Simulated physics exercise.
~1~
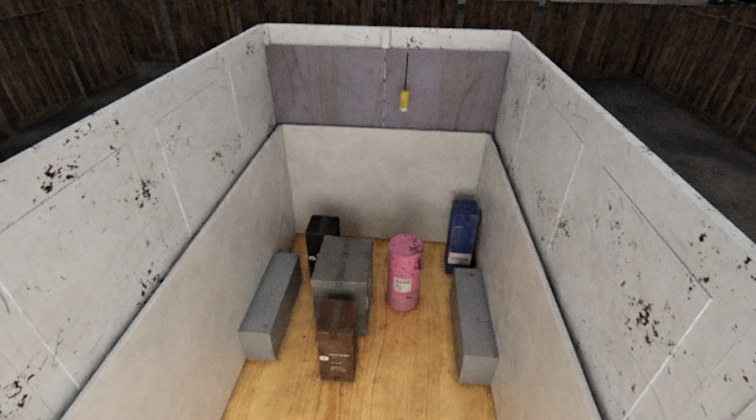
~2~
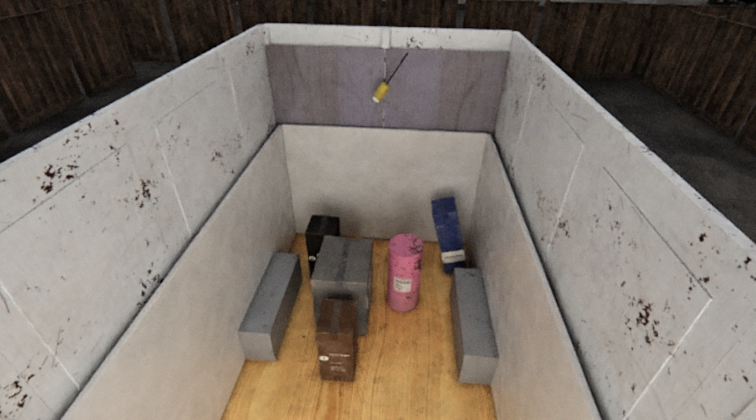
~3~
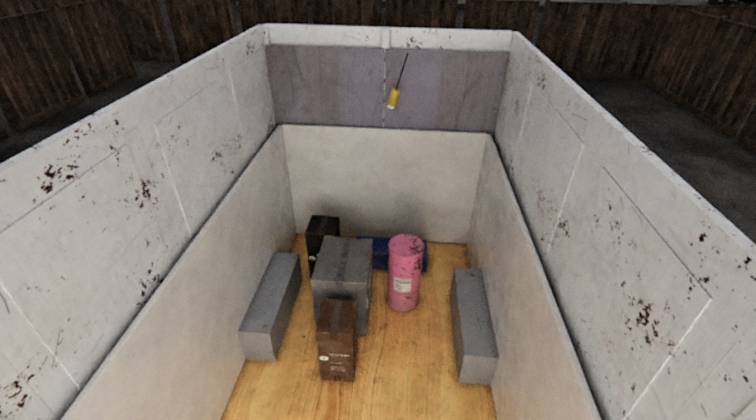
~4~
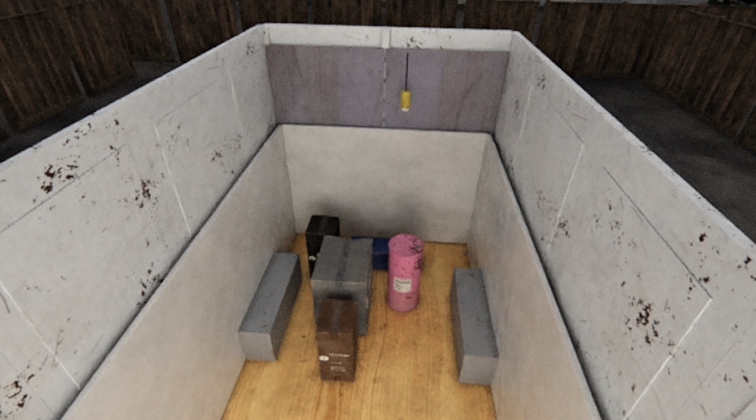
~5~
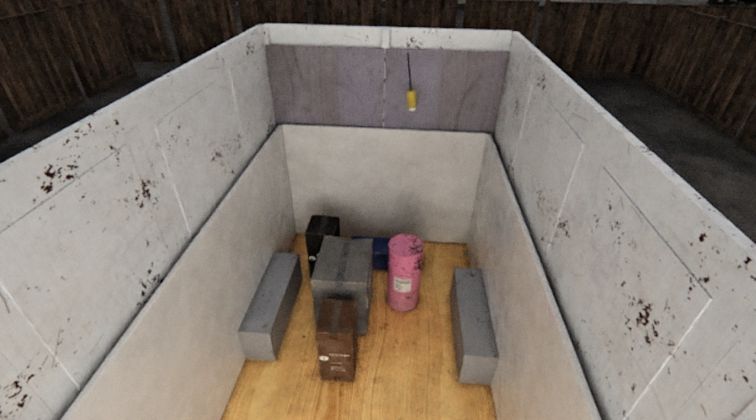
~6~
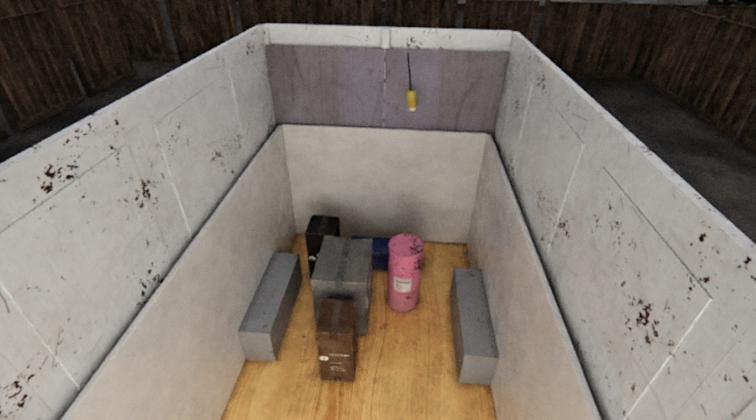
In a walled bay, the blue box tips left and ends lying behind the pink drum.
